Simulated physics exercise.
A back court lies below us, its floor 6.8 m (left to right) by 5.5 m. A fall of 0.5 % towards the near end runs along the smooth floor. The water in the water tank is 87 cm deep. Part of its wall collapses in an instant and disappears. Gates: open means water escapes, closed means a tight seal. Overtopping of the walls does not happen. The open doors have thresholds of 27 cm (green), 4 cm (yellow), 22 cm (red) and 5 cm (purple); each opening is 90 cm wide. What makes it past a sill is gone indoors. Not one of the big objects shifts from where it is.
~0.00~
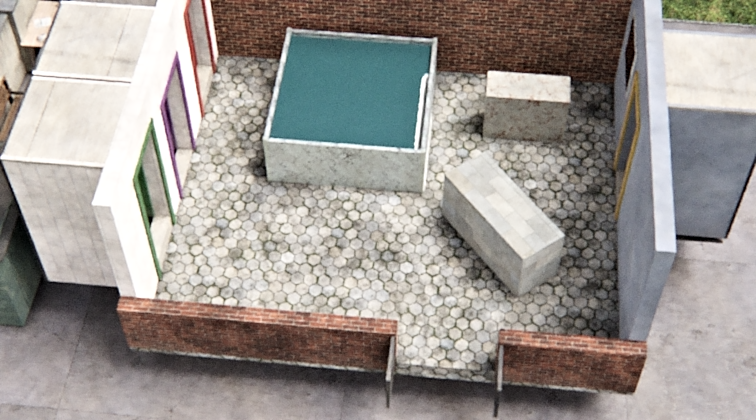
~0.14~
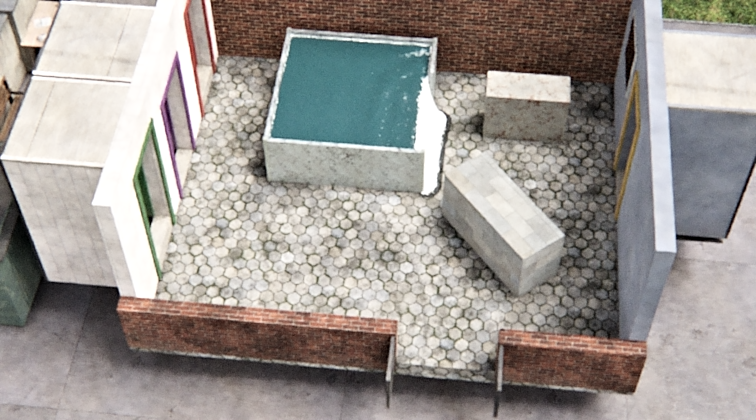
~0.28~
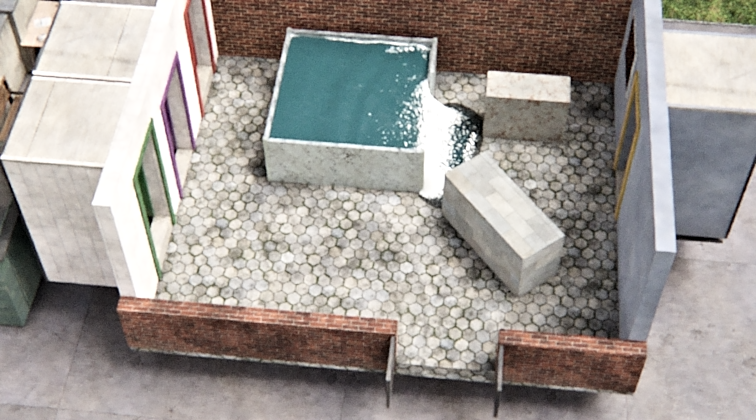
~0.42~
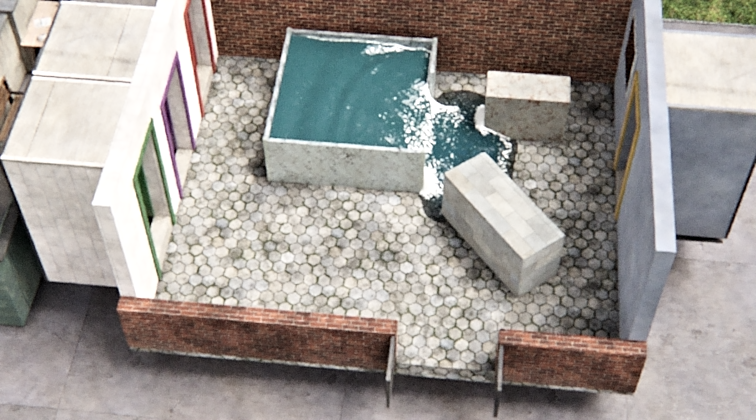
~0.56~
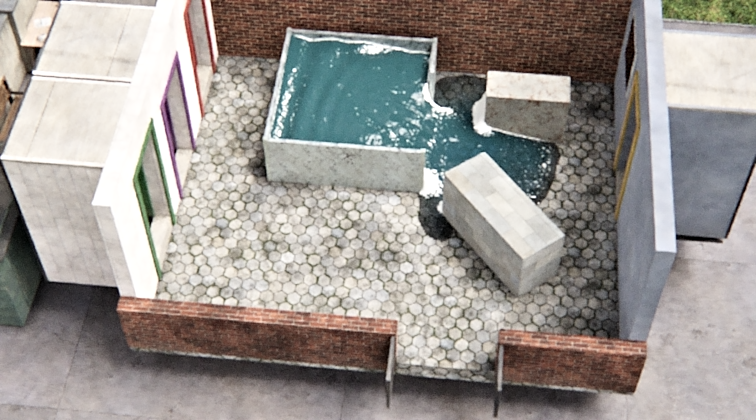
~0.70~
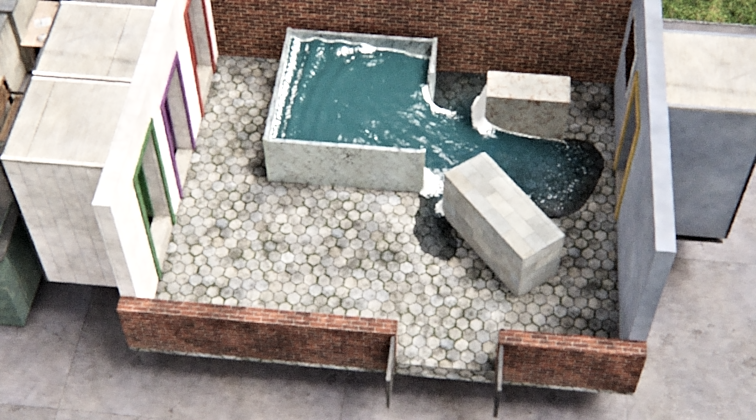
Water bursting through the right side of a raised tank, spreading foamy between two pale blocks across a walled courtyard's paving.
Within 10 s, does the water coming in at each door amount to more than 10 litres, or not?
At the green door: Not more than 10 litres. At the yellow door: More than 10 litres. At the red door: Not more than 10 litres. At the purple door: More than 10 litres.
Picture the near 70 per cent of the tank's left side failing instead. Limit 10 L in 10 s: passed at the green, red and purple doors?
Door by door - green: Within bounds, red: Out of bounds, purple: Out of bounds.
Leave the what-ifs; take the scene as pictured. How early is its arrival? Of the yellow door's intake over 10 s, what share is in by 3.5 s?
Share by then: ~ 60 %.
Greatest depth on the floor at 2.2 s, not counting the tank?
Around 52 centimetres.
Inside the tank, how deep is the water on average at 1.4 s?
54 cm.
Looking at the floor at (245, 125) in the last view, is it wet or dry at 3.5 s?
Untouched.
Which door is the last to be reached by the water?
The answer is the purple door.
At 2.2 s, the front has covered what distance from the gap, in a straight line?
About 4.8 m out.
After 1.4 s water covers 30 % of the floor and is deepest (60 cm) near (458, 194); green door not reached, yellow door 11 cm at the sill, 145 L in, red door not reached, purple door not reached.
After 2.2 s water covers 50 % of the floor and is deepest (52 cm) near (608, 162); green door not reached, yellow door 21 cm at the sill, 442 L in, red door not reached, purple door not reached.
After 3.5 s water covers 75 % of the floor and is deepest (32 cm) near (608, 162); green door not reached, yellow door 28 cm at the sill, 836 L in, red door 5 cm at the sill, 0 L in, purple door not reached.
After 6.0 s water covers 95 % of the floor and is deepest (23 cm) near (611, 367); green door 10 cm at the sill, 0 L in, yellow door 19 cm at the sill, 1170 L in, red door 9 cm at the sill, 0 L in, purple door 4 cm at the sill, 0 L in.
After 10.0 s water covers 100 % of the floor and is deepest (16 cm) near (458, 203); green door 12 cm at the sill, 0 L in, yellow door 11 cm at the sill, 1387 L in, red door 6 cm at the sill, 0 L in, purple door 11 cm at the sill, 27 L in.
